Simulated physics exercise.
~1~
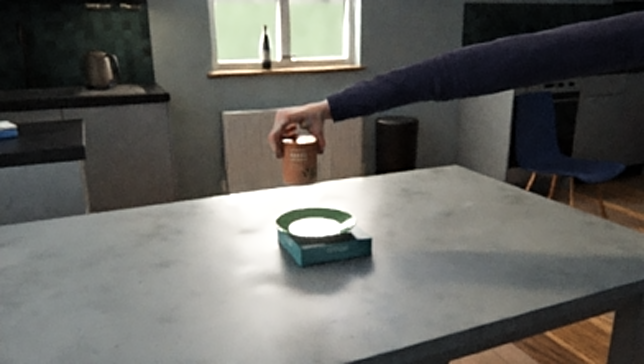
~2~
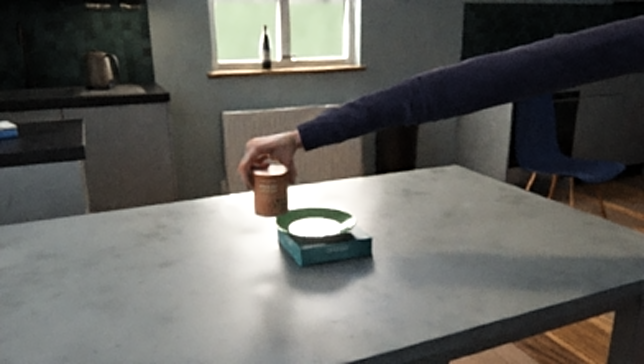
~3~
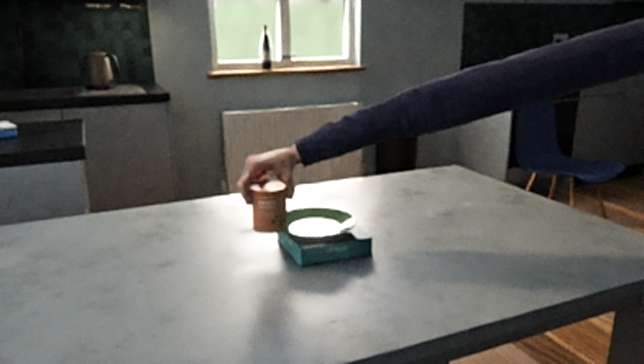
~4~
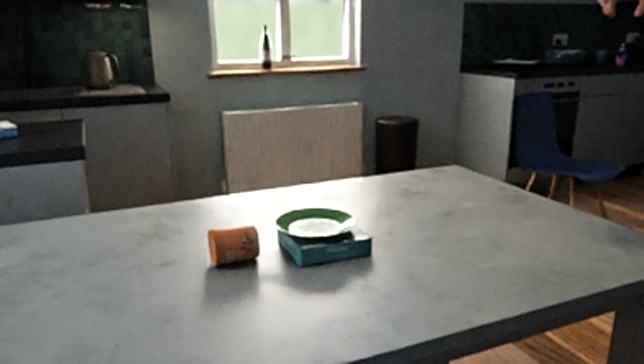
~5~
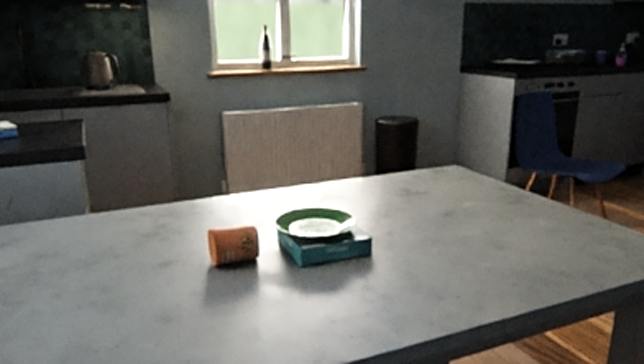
Orange pot lowered by a hand beside a green plate on a turquoise packet, ending up lying on its side.
